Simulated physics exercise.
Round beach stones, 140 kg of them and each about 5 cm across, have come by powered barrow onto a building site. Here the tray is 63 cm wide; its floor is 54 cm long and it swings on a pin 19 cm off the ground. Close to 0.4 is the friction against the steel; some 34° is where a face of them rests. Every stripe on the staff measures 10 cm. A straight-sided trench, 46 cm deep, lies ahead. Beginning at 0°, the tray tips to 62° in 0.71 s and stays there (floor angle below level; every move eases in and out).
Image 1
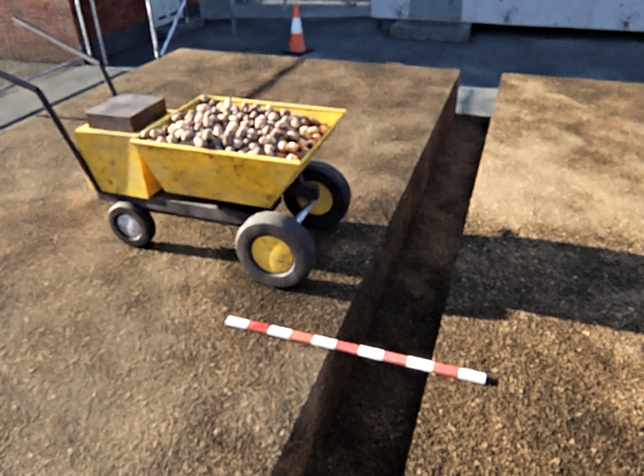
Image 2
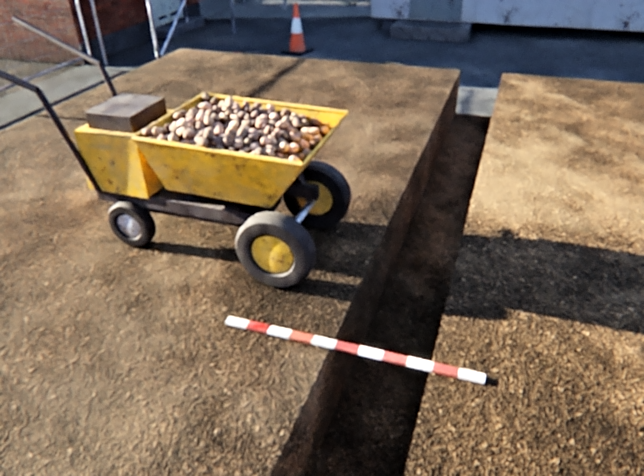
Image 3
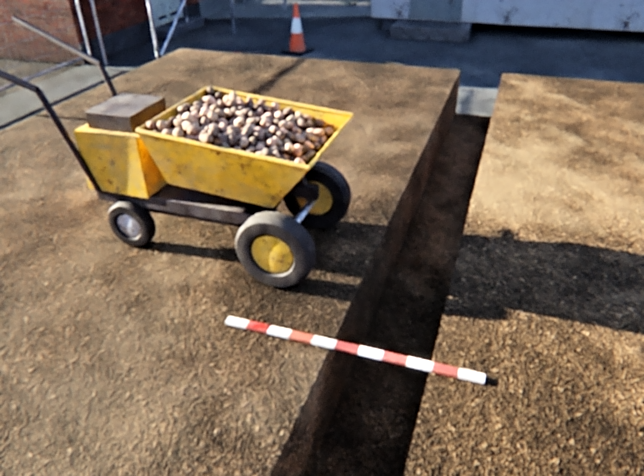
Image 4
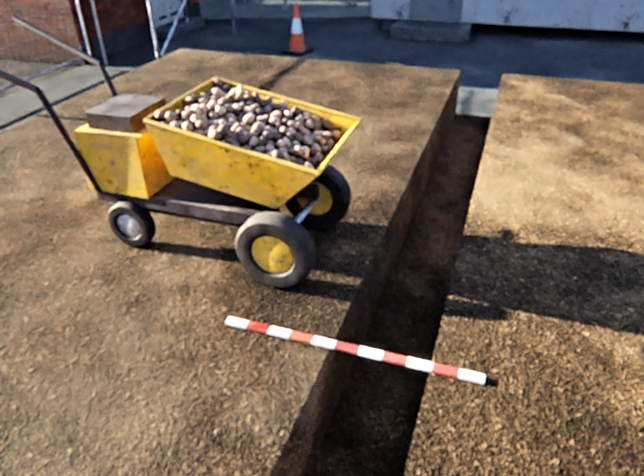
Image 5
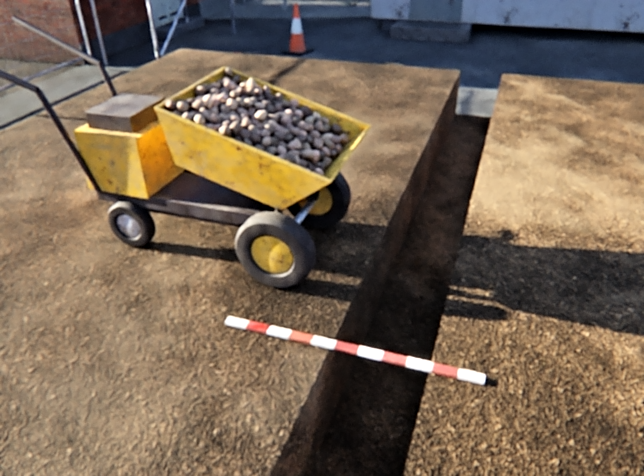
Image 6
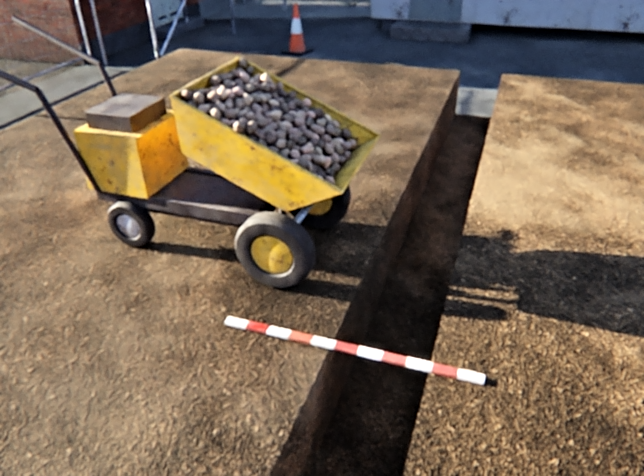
The yellow tray of a small wheeled barrow, heaped with round stones, sits almost level beside a straight trench. It starts to tilt, slowly at first, its back end rising and its front lip dipping to the right, until it slopes clearly towards the trench with the stones still heaped inside, while the wheels stay put.
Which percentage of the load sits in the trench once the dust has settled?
Near 59 per cent.
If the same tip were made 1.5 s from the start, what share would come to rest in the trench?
That would give about 75 percent.
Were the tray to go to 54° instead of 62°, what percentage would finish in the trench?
The trench would hold about 45% of it.
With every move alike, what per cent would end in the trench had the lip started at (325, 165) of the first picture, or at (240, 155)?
45 %, then 80 %.
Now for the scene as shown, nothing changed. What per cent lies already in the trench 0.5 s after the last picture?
20 per cent, give or take.
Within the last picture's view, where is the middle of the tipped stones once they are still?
Look at roughly (429, 333).
Then, 0.2 s after the last picture the floor is at 52°, 100 % in the tray; the foremost stones are at (372, 202).
Then, 0.5 s after the last picture the floor is at 62°, 78 % in the tray, 21 % in the trench, 1 % past the trench; the foremost stones are at (459, 283).
Then, 0.9 s after the last picture the floor is at 62°, 35 % in the tray, 34 % in the trench, 31 % past the trench; the foremost stones are at (613, 305).
Then, 2.8 s after the last picture the floor is at 62°, 9 % in the tray, 59 % in the trench, 32 % past the trench; the foremost stones are past the picture's edge.
